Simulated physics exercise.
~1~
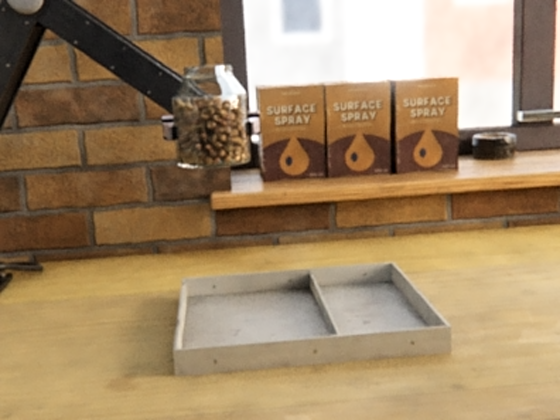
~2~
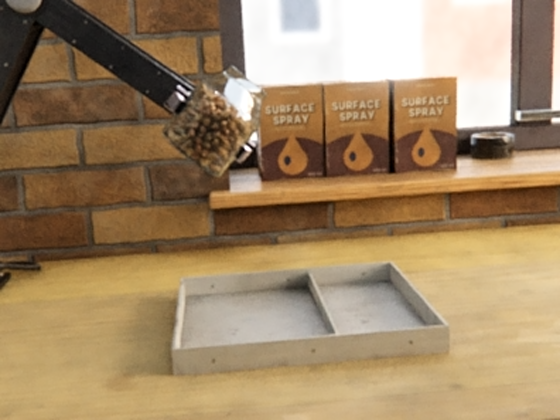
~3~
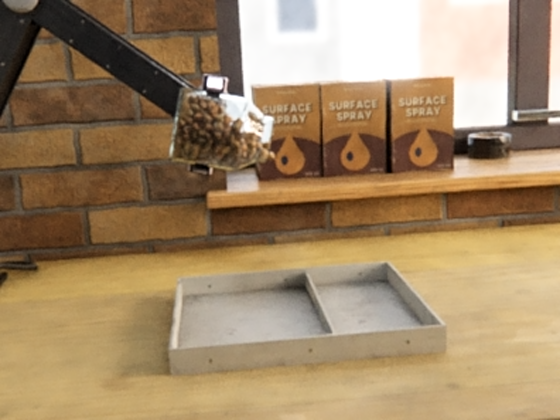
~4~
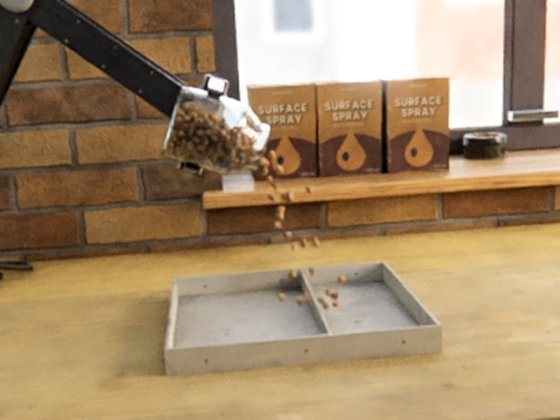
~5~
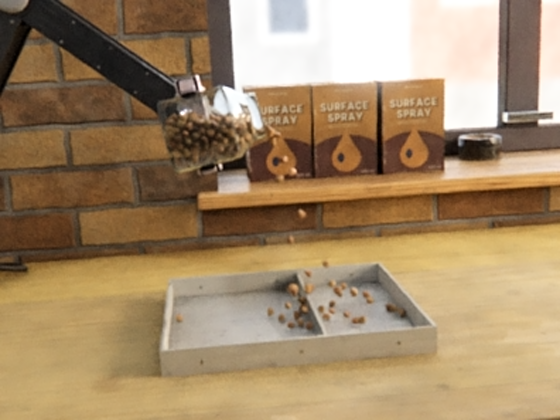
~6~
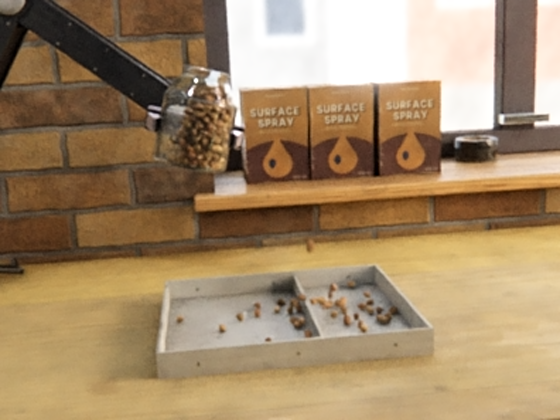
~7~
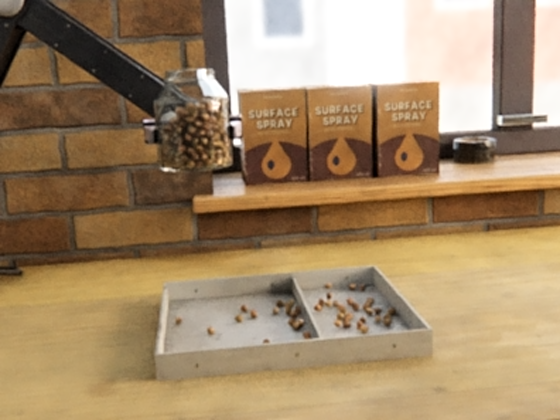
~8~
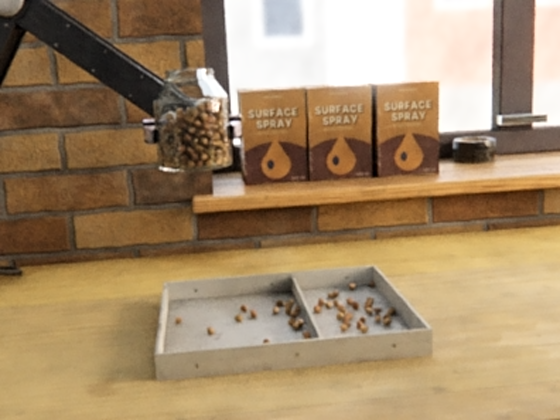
A black robotic arm at the upper left grips a clear jar full of brown dried beans, seen from the front and slightly above a yellowish wooden table. Behind it are a brick wall and a window, with three brown boxes labelled surface spray and a small dark container on the sill. The arm tips the jar to the right until it lies on its side, and beans spill into a shallow grey divided tray below. It then swings the jar back upright, still mostly full, leaving a few beans scattered in both compartments, more in the right one.
